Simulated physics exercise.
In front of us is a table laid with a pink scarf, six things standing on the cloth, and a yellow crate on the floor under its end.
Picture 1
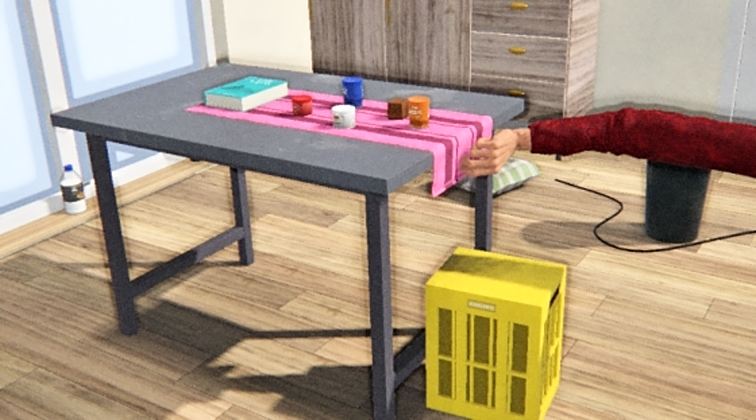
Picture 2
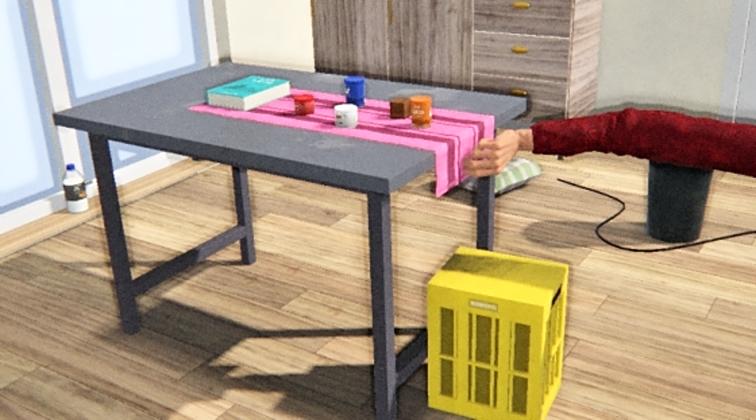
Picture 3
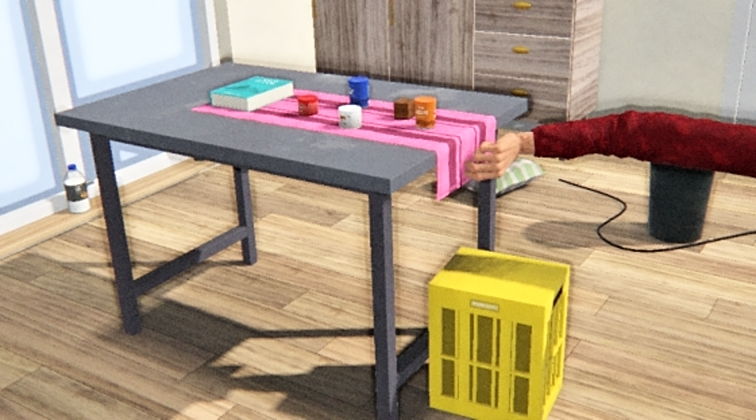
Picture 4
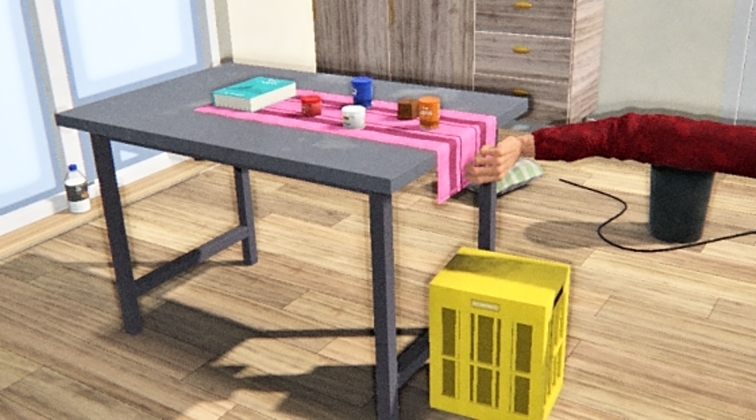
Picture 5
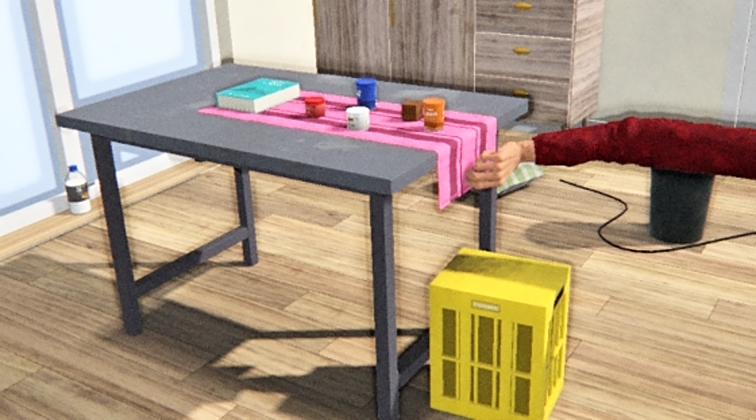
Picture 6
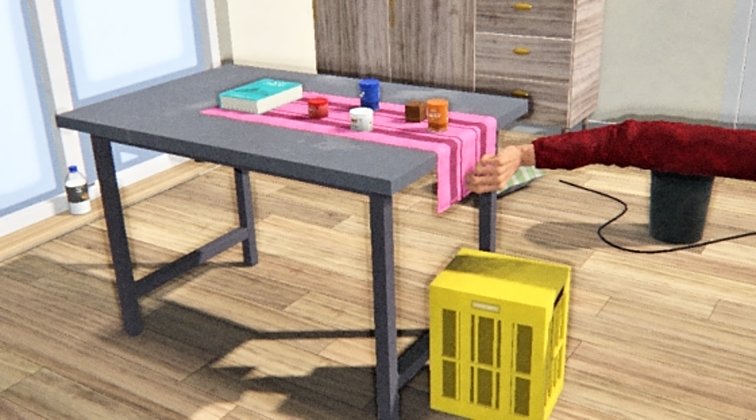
A hand slowly pulls a pink scarf rightward across a table, carrying the objects on it along.
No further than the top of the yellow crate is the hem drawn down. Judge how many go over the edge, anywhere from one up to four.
The answer is two.
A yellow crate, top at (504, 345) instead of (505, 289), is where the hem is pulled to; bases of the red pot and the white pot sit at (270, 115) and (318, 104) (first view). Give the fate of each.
Red pot stays, white pot stays.
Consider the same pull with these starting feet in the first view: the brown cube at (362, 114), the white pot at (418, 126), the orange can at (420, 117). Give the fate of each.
Brown cube: Still on; white pot: Off; orange can: Off.
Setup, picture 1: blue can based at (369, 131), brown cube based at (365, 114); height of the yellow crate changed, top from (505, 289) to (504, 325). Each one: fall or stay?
The blue can? Lost. The brown cube? Lost.
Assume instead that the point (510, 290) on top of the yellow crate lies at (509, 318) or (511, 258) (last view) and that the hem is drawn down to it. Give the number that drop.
It would be 4 and 1.
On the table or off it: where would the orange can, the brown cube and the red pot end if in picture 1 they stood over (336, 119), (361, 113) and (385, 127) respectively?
Orange can - stays aboard. Brown cube - stays aboard. Red pot - leaves the top.
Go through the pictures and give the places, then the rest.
Hem (433, 197); orange can (419, 99); brown cube (398, 101); white pot (343, 108); blue can (352, 79); red pot (302, 97); top of the crate (505, 289), in the first frame.
Hem (436, 197); orange can (421, 99), in the second frame.
Hem (437, 200); brown cube (405, 101), in the third frame.
Hem (438, 204); white pot (353, 109); top of the crate (509, 288), in the fourth frame.
Hem (440, 209); blue can (366, 81), in the fifth frame.
Hem (438, 213); orange can (438, 102); brown cube (416, 103); white pot (361, 111); blue can (369, 82); red pot (318, 100), in the sixth frame.
Early on, hem near (469, 230); orange can gone.
Midway, hem on the crate; orange can and brown cube gone.
Finally, hem on the crate; orange can and brown cube gone. It carries off two.
